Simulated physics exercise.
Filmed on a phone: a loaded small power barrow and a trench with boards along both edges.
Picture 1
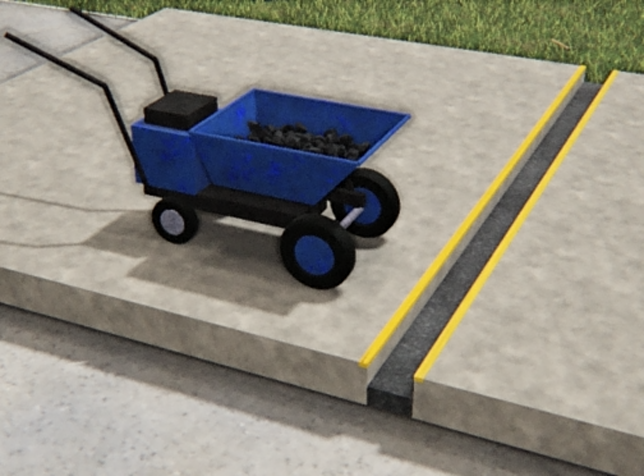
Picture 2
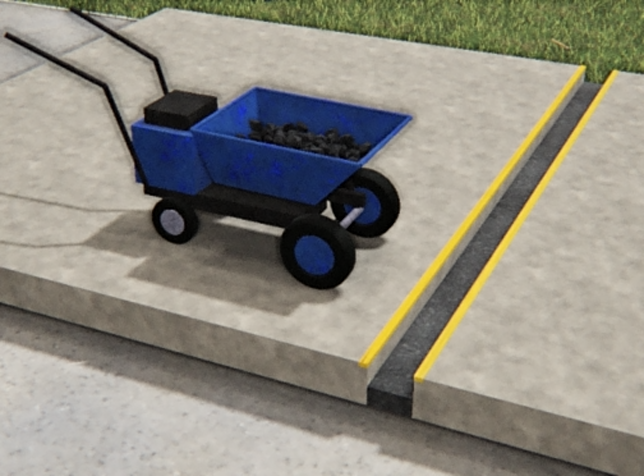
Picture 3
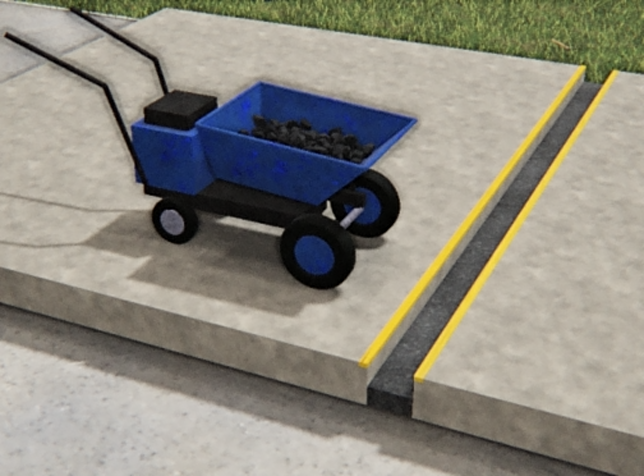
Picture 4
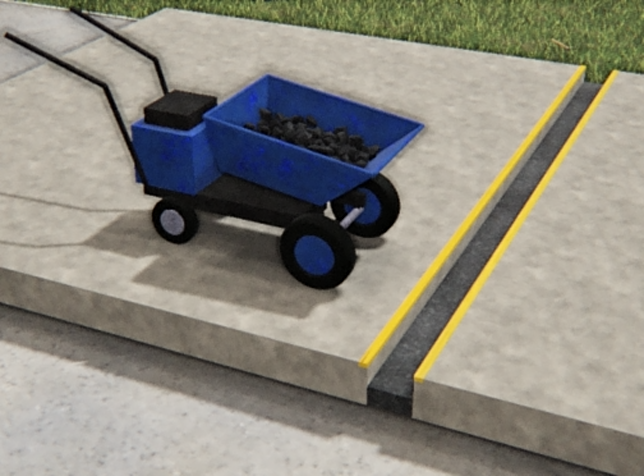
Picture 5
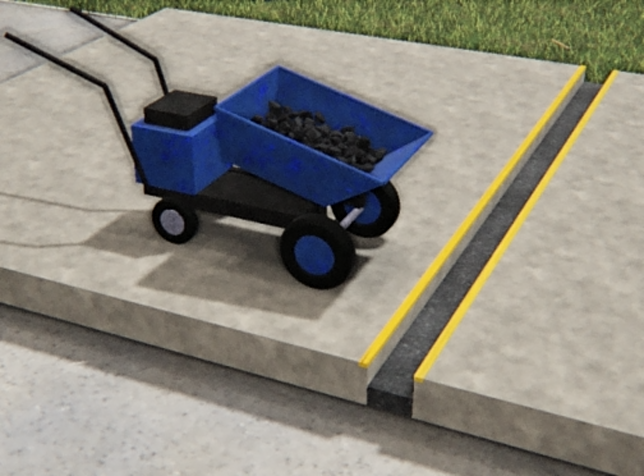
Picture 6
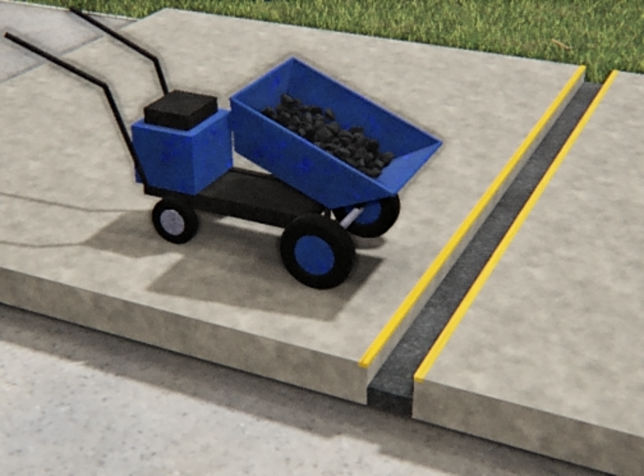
Blue power barrow standing beside a yellow-edged trench, its skip of black lumps tilting gradually forward to the right.
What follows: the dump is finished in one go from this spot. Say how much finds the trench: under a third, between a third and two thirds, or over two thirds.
Between the edges lies between a third and two thirds of the load.
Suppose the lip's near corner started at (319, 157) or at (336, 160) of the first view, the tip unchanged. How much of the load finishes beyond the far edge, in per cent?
First some 0, then 10 per cent.
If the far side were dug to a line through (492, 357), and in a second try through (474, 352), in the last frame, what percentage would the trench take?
The first gives 100 %, the second 90 %.
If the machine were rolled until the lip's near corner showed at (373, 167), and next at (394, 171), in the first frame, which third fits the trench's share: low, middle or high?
At the first place under a third, at the second under a third.
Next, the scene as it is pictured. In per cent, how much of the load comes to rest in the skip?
Near 25 %.
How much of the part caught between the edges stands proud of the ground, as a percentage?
Near 20 %.
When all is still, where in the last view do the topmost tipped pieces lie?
At about (480, 276).
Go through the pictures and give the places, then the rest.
Lip of the skip near (358, 164), level; top of the load near (296, 146), lumps of coal; first edge of the trench near (387, 331); far edge near (440, 344), the trench under half as wide as the skip, and about half as deep as wide, in the first frame.
Lip of the skip near (360, 166), tipped barely; top of the load near (298, 145), in the second frame.
Lip of the skip near (365, 169), tipped barely; top of the load near (283, 139), in the third frame.
Lip of the skip near (373, 175), tipped a little; top of the load near (285, 141), in the fourth frame.
Lip of the skip near (383, 183), tipped a little; top of the load near (280, 136), in the fifth frame.
Lip of the skip near (393, 194), tipped clearly; top of the load near (285, 119); first edge of the trench near (387, 331); far edge near (440, 344), in the sixth frame.
Shortly afterwards, skip tipped steeply; the whole lot in the skip.
Next, skip tipped right over; near two thirds in the skip; near a quarter in or heaped over the trench; a little beyond it.
Some moments later, skip tipped right over; near a quarter in the skip; near half in or heaped over the trench; near a quarter beyond it.
In the end, skip tipped right over; near a quarter in the skip; near half in or heaped over the trench; near a quarter beyond it.
